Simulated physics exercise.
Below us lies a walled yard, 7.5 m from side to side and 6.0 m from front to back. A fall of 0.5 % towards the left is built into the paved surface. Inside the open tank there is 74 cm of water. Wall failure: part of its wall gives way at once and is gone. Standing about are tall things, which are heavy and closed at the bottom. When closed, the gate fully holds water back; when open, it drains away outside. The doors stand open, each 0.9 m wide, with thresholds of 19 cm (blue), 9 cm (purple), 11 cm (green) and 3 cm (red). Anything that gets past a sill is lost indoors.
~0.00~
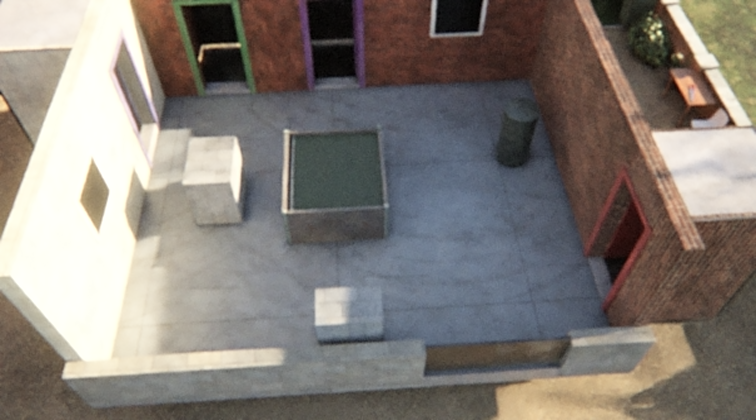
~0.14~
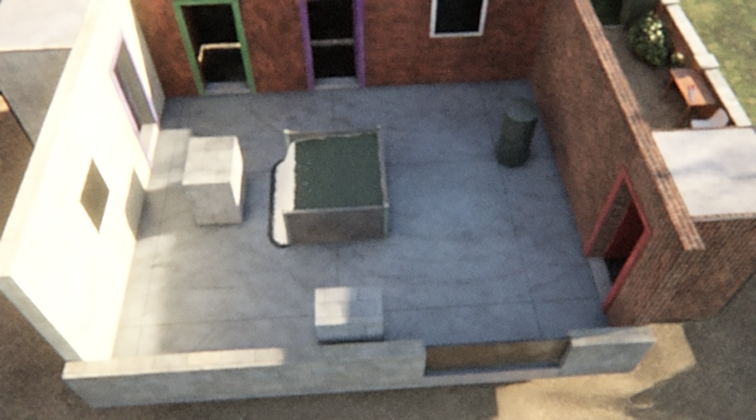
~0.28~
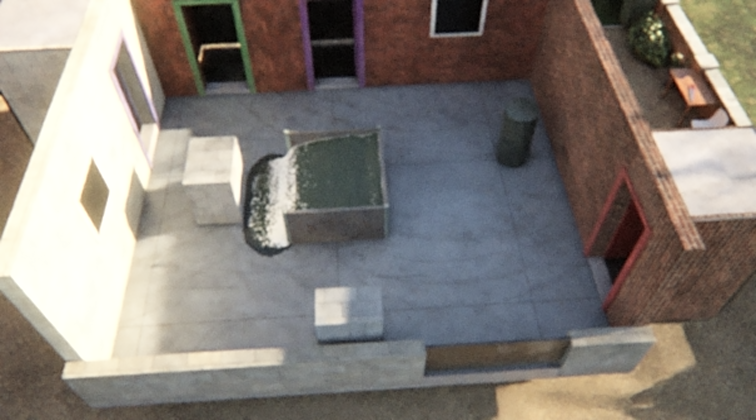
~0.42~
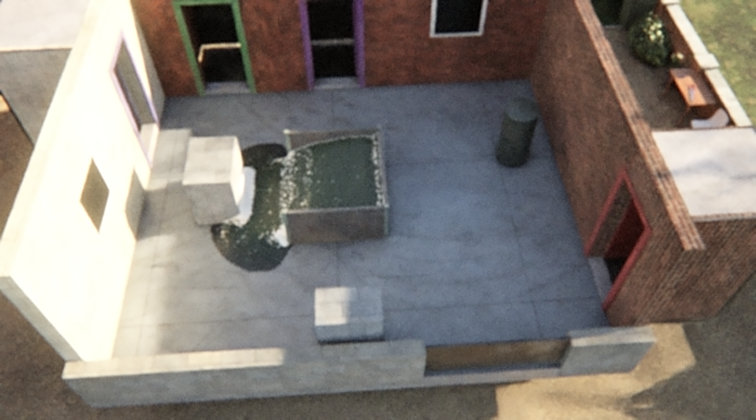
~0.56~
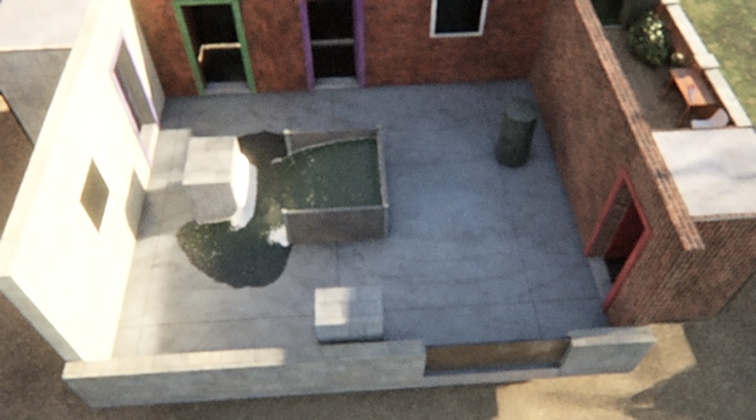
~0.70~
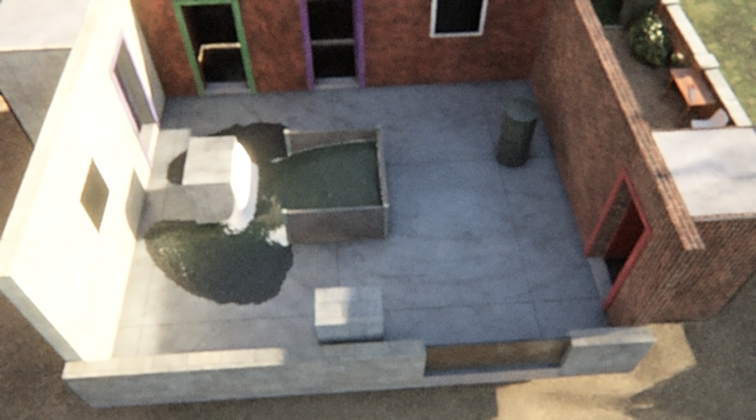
In a walled yard, dark water pours from an open tank's left side and spreads around a pale block.
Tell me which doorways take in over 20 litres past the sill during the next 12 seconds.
Within those 12 seconds, the blue door takes in no more than that; the purple door takes in no more than that; the green door takes in over 20 litres; the red door takes in no more than that.
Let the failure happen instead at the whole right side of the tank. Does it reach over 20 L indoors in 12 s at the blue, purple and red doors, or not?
Compared with the limit, blue is lower, purple is lower and red is higher.
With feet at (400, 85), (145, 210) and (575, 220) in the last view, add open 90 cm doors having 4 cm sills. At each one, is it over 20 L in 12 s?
First doorway falls short, second gets there, third falls short.
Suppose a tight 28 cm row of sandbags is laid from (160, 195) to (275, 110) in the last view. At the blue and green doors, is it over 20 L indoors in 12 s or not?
Then the blue door is short of it and the green door is short of it.
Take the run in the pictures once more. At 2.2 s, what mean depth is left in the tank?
Roughly 19 centimetres.
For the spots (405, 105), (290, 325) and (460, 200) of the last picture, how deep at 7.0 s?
Spot one 3 cm, spot two 7 cm, spot three 1 cm.
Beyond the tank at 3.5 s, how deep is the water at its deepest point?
Around 17 centimetres.
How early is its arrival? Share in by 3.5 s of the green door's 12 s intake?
Fraction in by then: Around 95 per cent.
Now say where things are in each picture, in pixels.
The first picture shows still water, 74 cm deep, in the open tank at (334, 171).
In the second picture, water pours out at (291, 193) and has run 1.0 m, to a hidden place; typically 10 cm deep outside, 74 cm at the open tank's back.
In the third picture, water pours out at (291, 193) and has run 1.2 m, to (269, 158); typically 13 cm deep outside, 71 cm at the open tank's back.
In the fourth picture, water pours out at (291, 195) and has run 1.5 m, to (250, 152); typically 14 cm deep outside, 63 cm at the open tank's back.
In the fifth picture, water pours out at (291, 195) and has run 1.9 m, to (183, 236); typically 7 cm deep outside, 62 cm at the open tank's back.
In the sixth picture, the front is at (153, 246), 2.4 m from the gap at (292, 195); 5.2 m2 of floor is under water; 57 cm left at the back of the open tank.
After 1.4 s water covers 25 % of the floor and is deepest (44 cm) near (257, 199); blue door 12 cm at the sill, 0 L in, purple door not reached, green door 2 cm at the sill, 0 L in, red door not reached.
After 2.2 s water covers 35 % of the floor and is deepest (36 cm) near (106, 382); blue door 13 cm at the sill, 0 L in, purple door not reached, green door 21 cm at the sill, 31 L in, red door not reached.
After 3.5 s water covers 45 % of the floor and is deepest (17 cm) near (205, 136); blue door 12 cm at the sill, 1 L in, purple door 4 cm at the sill, 0 L in, green door 14 cm at the sill, 72 L in, red door not reached.
After 7.0 s water covers 75 % of the floor and is deepest (14 cm) near (163, 113); blue door 10 cm at the sill, 1 L in, purple door 5 cm at the sill, 0 L in, green door 9 cm at the sill, 76 L in, red door not reached.
After 12.0 s water covers 100 % of the floor and is deepest (8 cm) near (129, 275); blue door 7 cm at the sill, 1 L in, purple door 3 cm at the sill, 0 L in, green door 4 cm at the sill, 76 L in, red door 4 cm at the sill, 1 L in.
